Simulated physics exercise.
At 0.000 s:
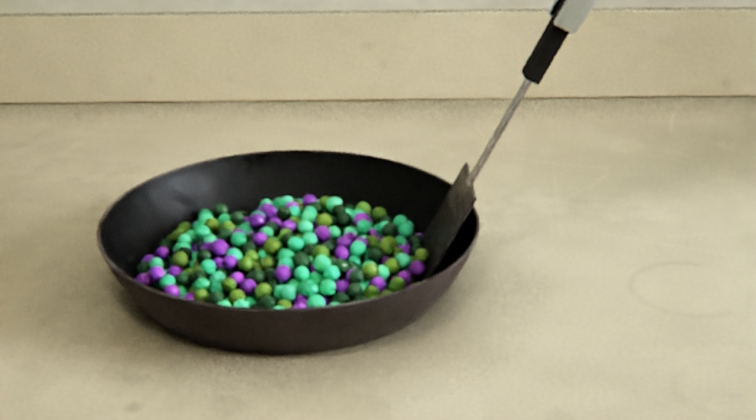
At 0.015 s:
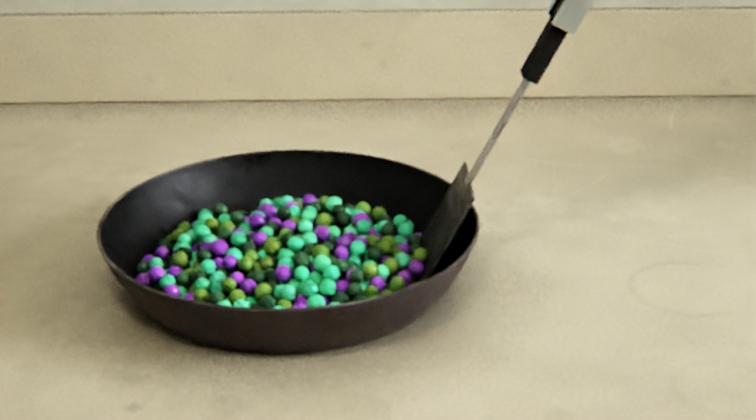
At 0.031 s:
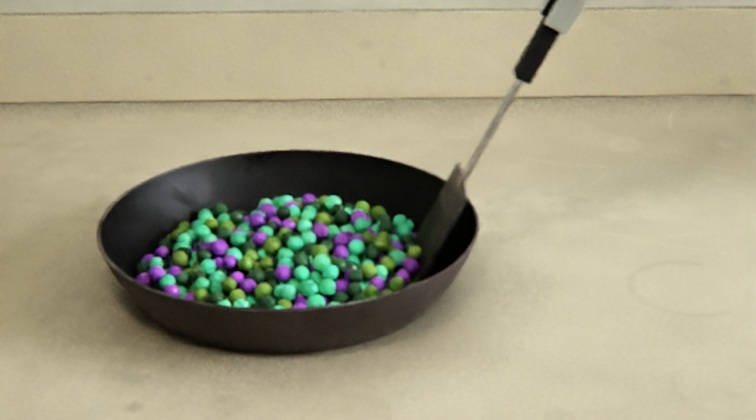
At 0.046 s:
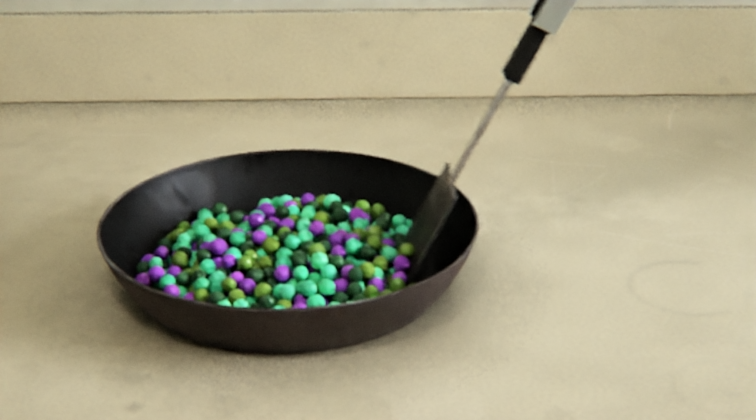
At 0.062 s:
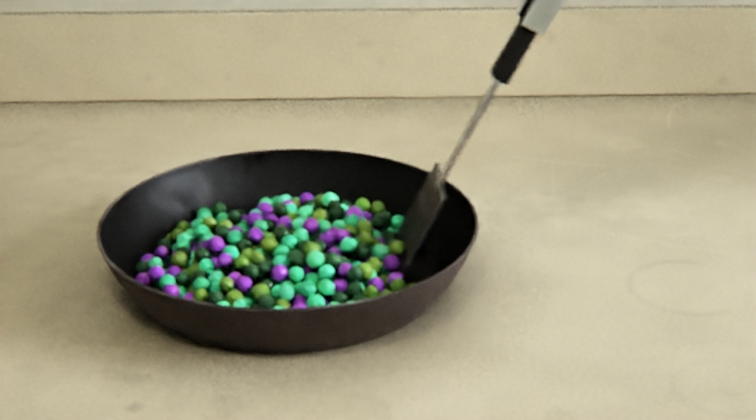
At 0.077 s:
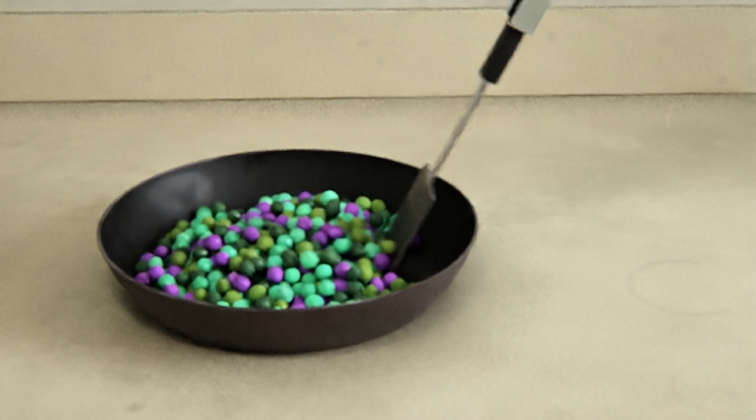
A spatula resting at the right side of a dark frying pan slid a short way left, nudging the edge of a heap of green, purple and olive round sweets, while the pan stayed still.
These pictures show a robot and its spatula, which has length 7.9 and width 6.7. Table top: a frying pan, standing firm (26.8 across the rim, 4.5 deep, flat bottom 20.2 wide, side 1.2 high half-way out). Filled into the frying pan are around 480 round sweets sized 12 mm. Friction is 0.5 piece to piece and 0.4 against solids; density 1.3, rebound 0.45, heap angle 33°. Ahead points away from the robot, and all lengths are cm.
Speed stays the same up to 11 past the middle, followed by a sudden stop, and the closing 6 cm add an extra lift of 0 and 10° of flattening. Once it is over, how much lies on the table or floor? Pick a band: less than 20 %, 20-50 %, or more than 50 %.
It falls in the band less than 20 %.
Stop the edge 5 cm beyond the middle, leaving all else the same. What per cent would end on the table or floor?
Then around 0 per cent.
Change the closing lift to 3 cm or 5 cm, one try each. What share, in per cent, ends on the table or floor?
I'd put it near 15 in a hundred, then near 15 in a hundred.
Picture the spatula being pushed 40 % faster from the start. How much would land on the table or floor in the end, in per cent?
About 20 in a hundred.
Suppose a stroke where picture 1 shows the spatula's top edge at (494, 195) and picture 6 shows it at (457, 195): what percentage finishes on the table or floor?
Some 5 per cent.
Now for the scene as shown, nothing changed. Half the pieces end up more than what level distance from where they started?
Some 3 cm.
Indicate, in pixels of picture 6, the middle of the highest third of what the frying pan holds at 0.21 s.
(266, 243).
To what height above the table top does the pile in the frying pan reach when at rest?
Near 6.0 centimetres high.
After 0.21 s, sloping 63°, highest piece 5 above the table; 482 in the frying pan.
After 0.34 s, sloping 60°, highest piece 6 above the table; 482 in the frying pan.
After 0.61 s, sloping 53°, highest piece 6 above the table; 428 in the frying pan, 51 on the table or floor, 3 on the blade or in flight.
After 1.66 s, sloping 53°, highest piece 6 above the table; 423 in the frying pan, 59 on the table or floor.
In the end, 423 in the frying pan, 59 on the table or floor. That is 12 % on the table or floor.
